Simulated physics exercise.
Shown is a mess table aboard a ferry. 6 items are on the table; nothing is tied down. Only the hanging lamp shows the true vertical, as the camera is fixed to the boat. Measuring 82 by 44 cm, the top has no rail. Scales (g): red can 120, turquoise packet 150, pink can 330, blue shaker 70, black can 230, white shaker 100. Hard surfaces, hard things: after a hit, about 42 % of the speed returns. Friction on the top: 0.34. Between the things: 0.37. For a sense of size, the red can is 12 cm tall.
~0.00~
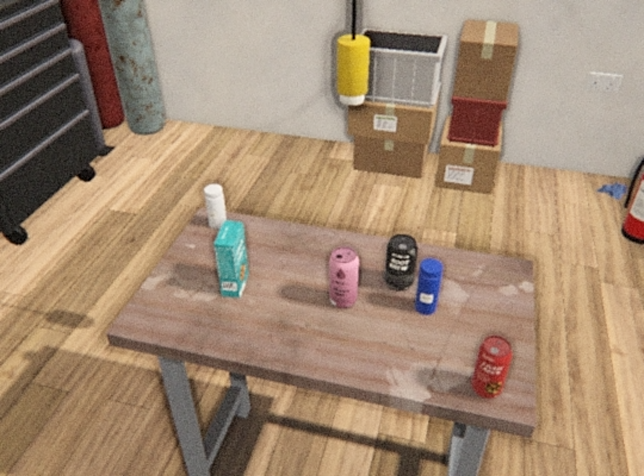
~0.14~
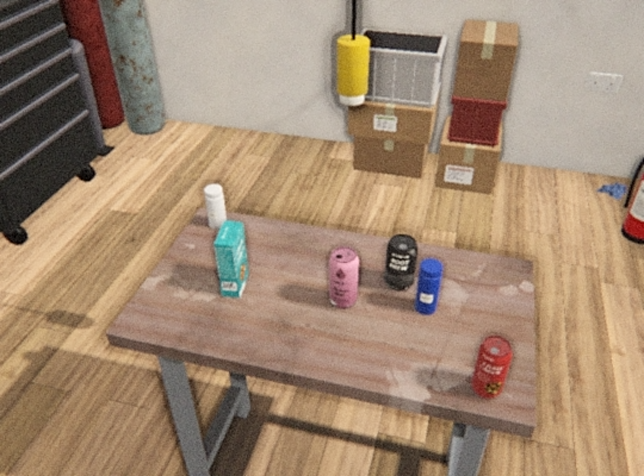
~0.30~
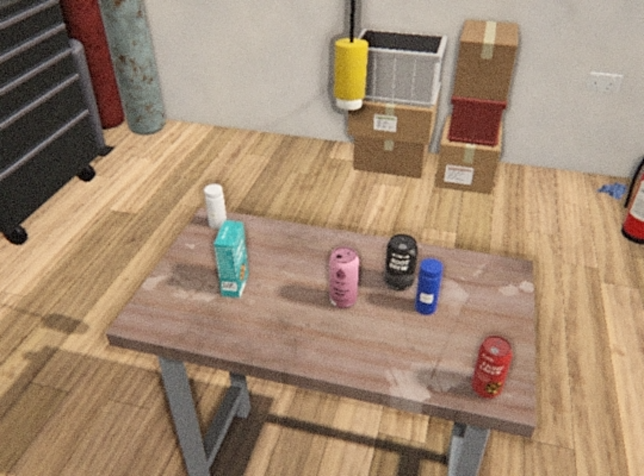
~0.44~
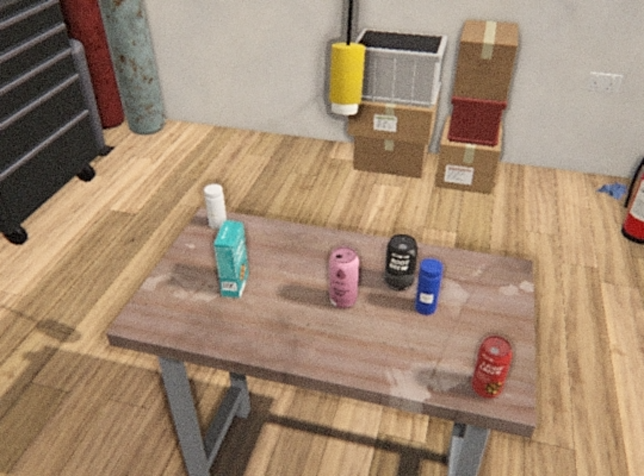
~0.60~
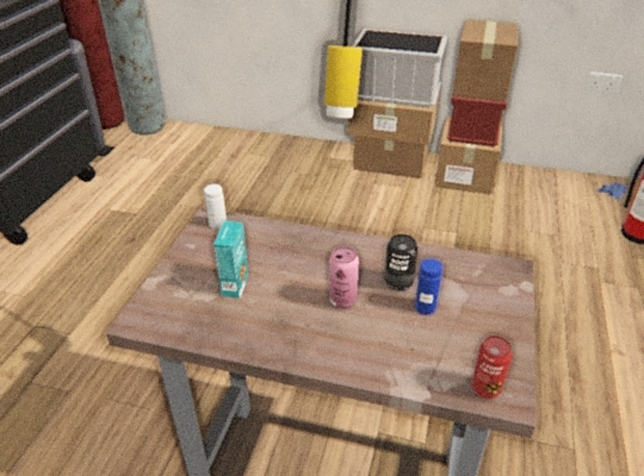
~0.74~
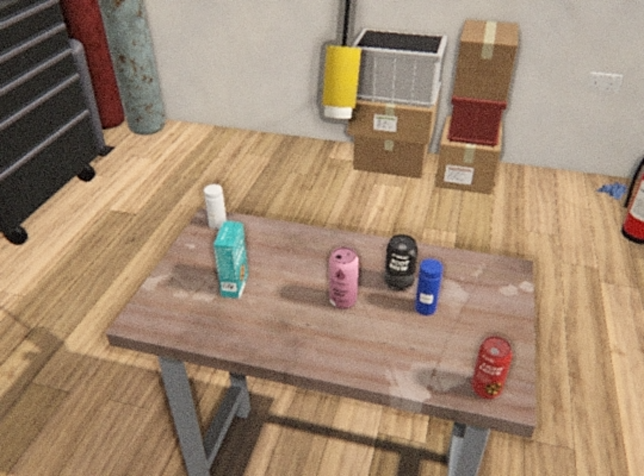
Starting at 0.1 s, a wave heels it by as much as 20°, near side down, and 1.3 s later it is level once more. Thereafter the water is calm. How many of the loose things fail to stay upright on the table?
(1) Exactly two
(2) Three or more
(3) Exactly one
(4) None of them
Answer: 4.
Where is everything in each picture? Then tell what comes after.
Boat level; red can (491, 368); turquoise packet (232, 260), in the first picture.
Boat level; black can (401, 263); white shaker (216, 207), in the second picture.
Heel 4°, near side down; pink can (344, 279); blue shaker (428, 287), in the third picture.
Heel 11°, near side down; black can (401, 263); white shaker (216, 207), in the fourth picture.
Heel 17°, near side down; pink can (344, 279); blue shaker (428, 287), in the fifth picture.
Heel 20°, near side down; red can (491, 369); turquoise packet (232, 260), in the sixth picture.
After 0.84 s, heel 19°, near side down.
After 0.94 s, heel 16°, near side down.
After 1.34 s, boat level.
After 1.74 s, red can resting near (491, 372); turquoise packet resting near (231, 263).
At rest (1.9 s), all 6 in place, give or take 5 cm. Seen from the same camera at the end, red can near (491, 372), turquoise packet near (231, 263).
